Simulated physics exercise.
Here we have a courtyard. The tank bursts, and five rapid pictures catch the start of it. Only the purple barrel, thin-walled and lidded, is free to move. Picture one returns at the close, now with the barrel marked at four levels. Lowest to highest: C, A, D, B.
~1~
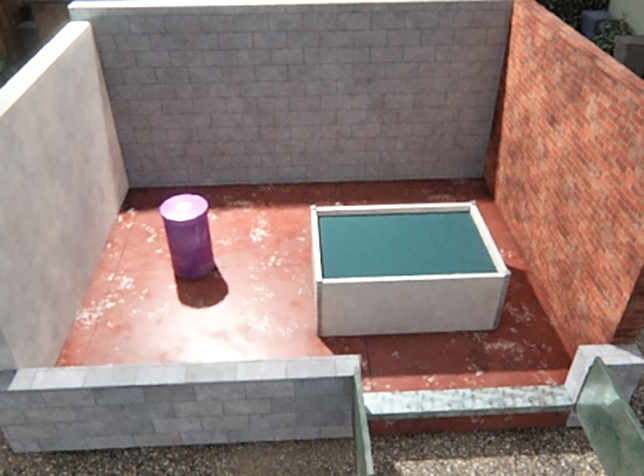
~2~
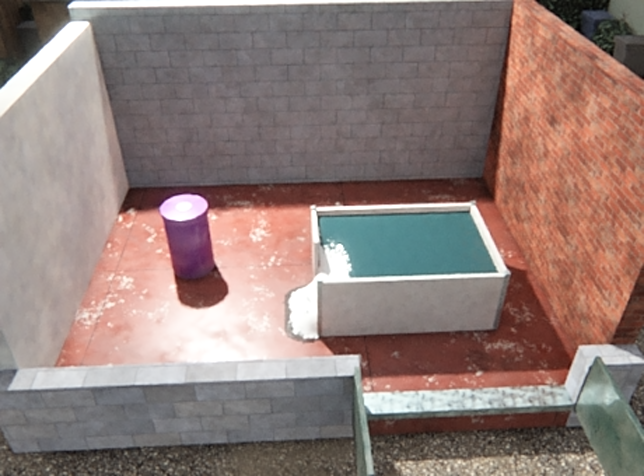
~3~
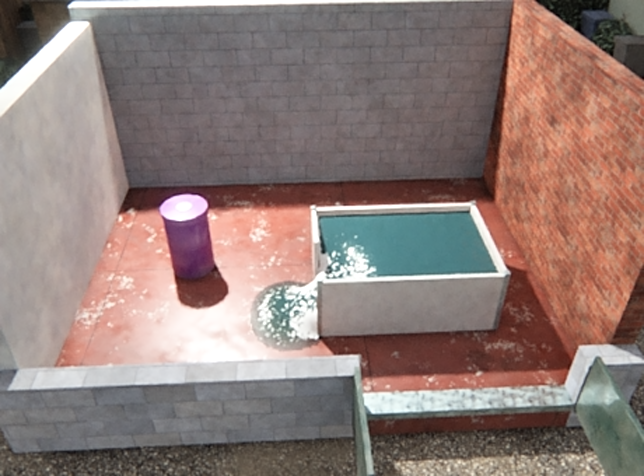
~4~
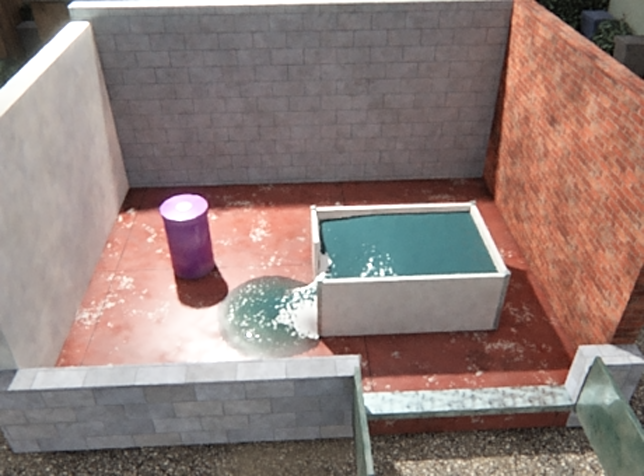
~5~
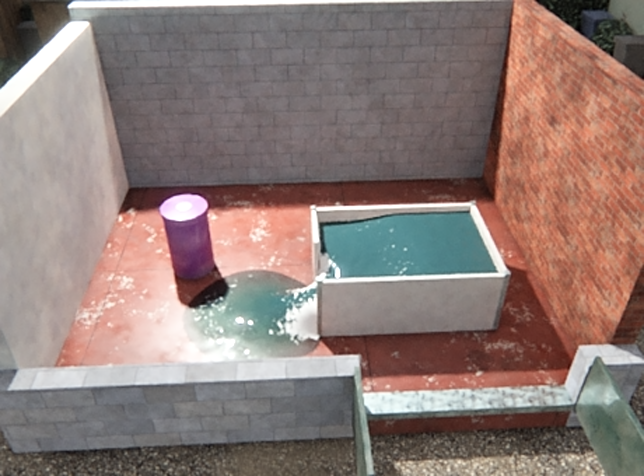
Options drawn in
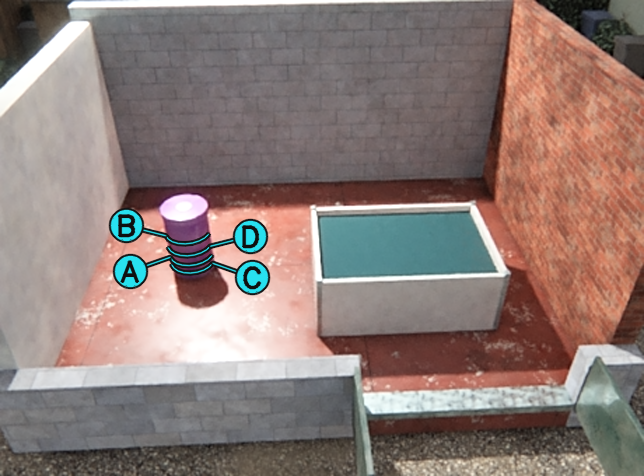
Water pours from the tank's left side and spreads across the red floor toward the purple barrel.
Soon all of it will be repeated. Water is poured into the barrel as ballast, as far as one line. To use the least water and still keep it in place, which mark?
The limit is A.
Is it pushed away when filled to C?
Yes, it does.
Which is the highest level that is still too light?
It is C.
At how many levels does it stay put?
Three of the four.
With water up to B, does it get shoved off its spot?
No, not at all.
In cyan, A at (189, 265); B at (185, 243); C at (190, 273); D at (187, 255); from the bottom up C, A, D, B.
With A, it does not move.
With B, it does not move.
With C, it is pushed about twice its own width away.
With D, it does not move.
